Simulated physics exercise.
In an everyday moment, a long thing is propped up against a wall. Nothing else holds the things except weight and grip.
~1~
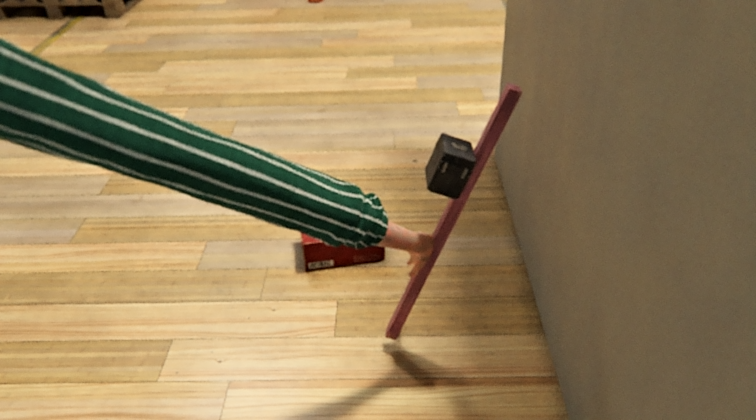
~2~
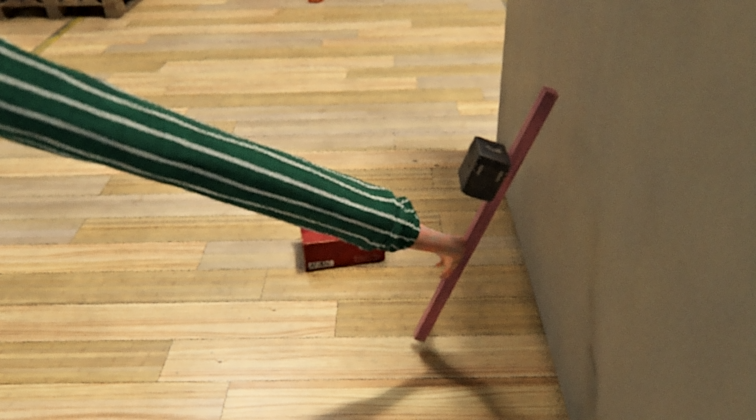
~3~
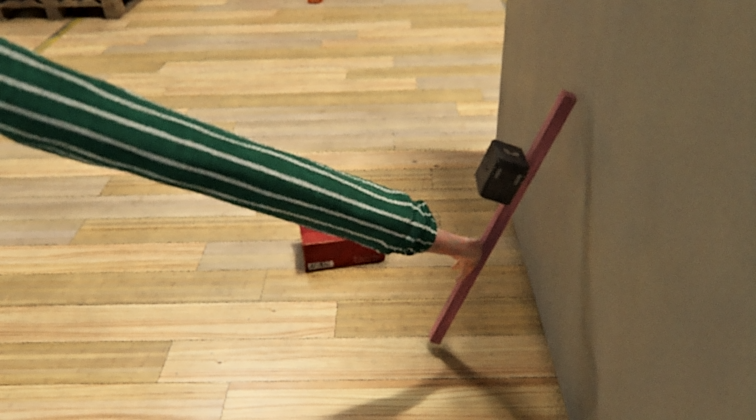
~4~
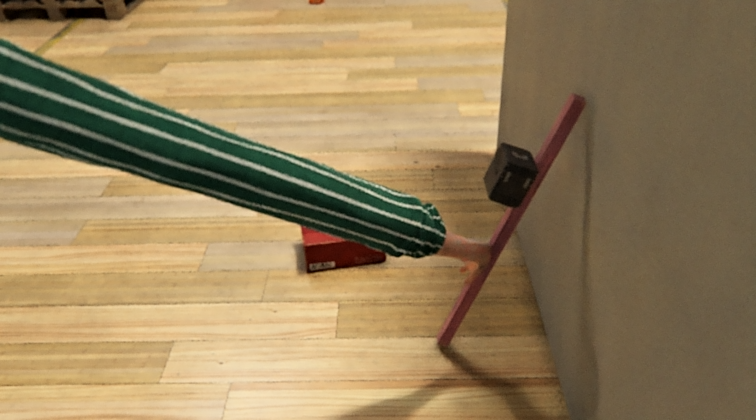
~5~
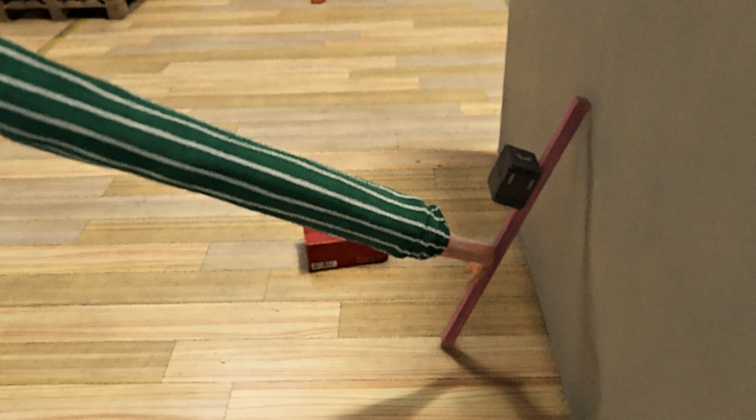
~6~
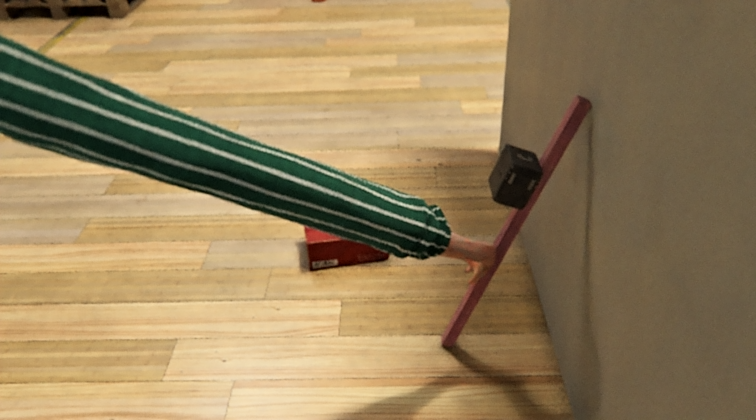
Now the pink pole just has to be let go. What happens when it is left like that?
My guess is it does not slip.
Then, 0.30 s on from there, no change.
Then, 0.70 s on from there, pink pole resting near (506, 237).
In the end, both unmoved. At the end, from the last picture's camera, pink pole near (506, 237). The pole holds.
